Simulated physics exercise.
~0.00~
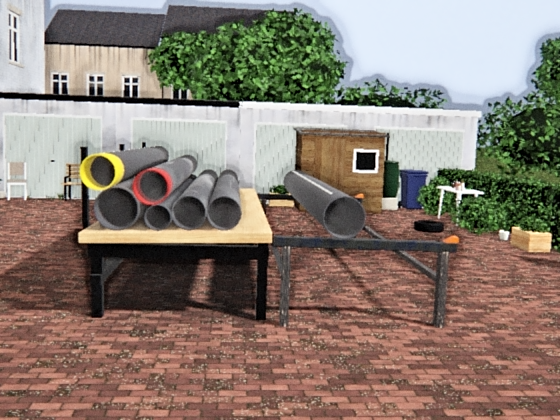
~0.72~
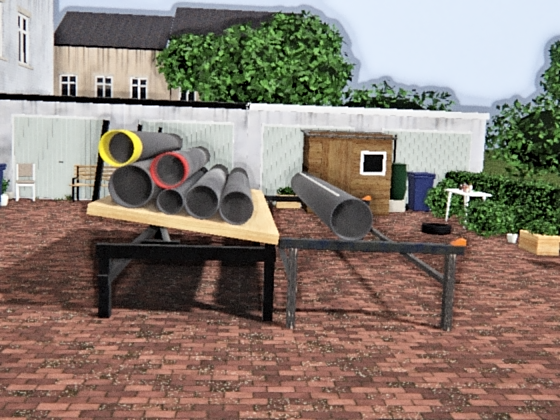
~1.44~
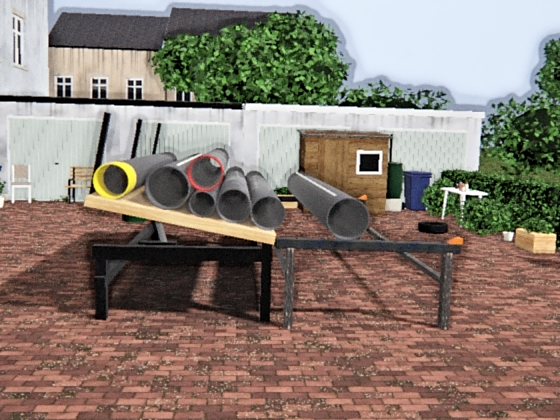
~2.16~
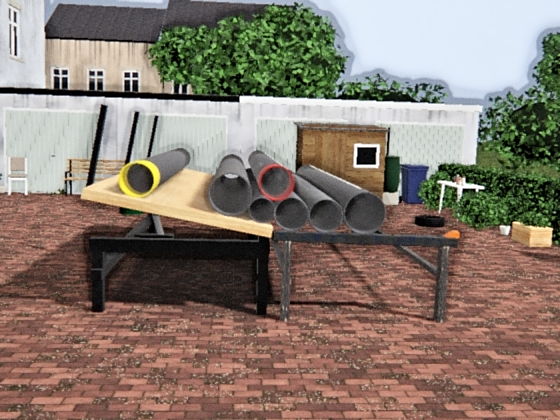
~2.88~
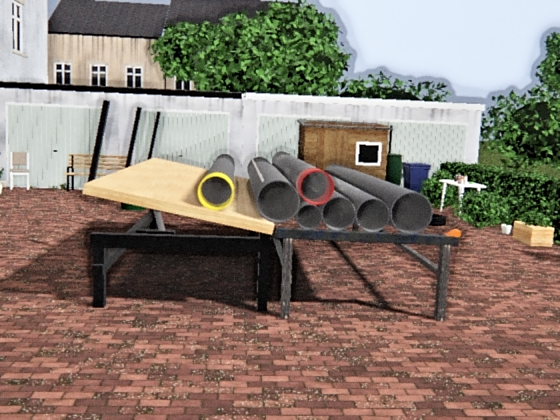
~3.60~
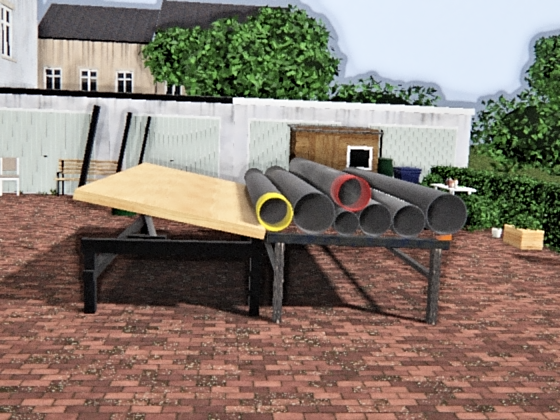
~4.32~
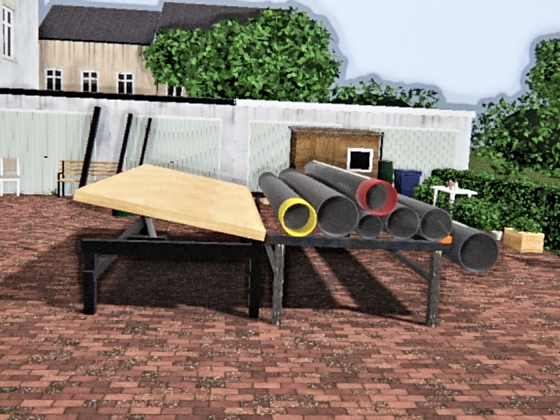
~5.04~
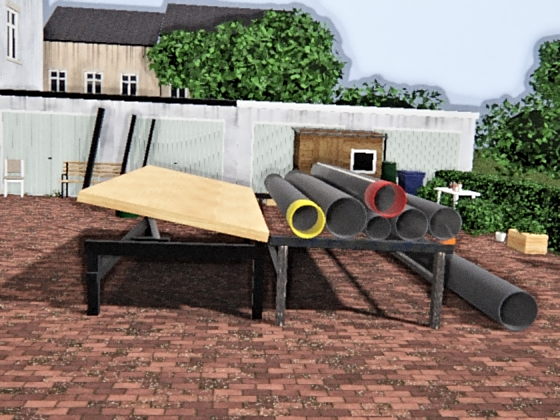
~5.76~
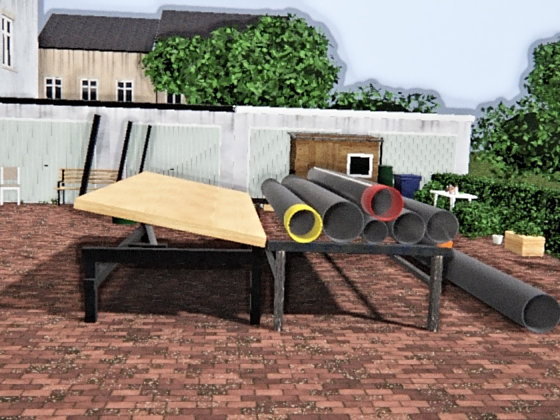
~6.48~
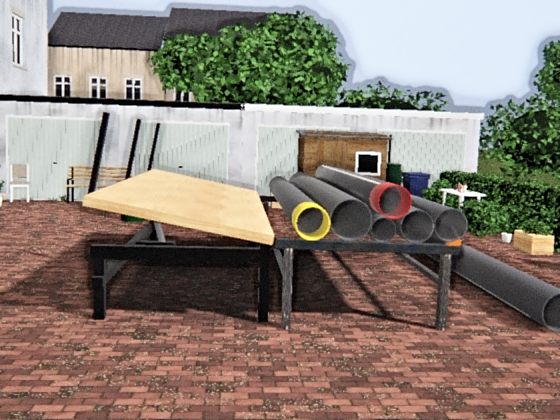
A wooden tabletop on a black frame stands in a red brick yard, seen from the front by a slightly swaying view, with a dark metal rack to its right. Grey pipes are piled on the tabletop, one rimmed yellow and another red, while a single pipe lies on the rack. The tabletop's left side rises, and the pipes roll right onto the rack, the yellow-rimmed one trailing. One plain grey pipe drops off the rack's far end and rolls away on the bricks. The yellow-rimmed pipe rests on the rack's left, the red-rimmed one atop others.
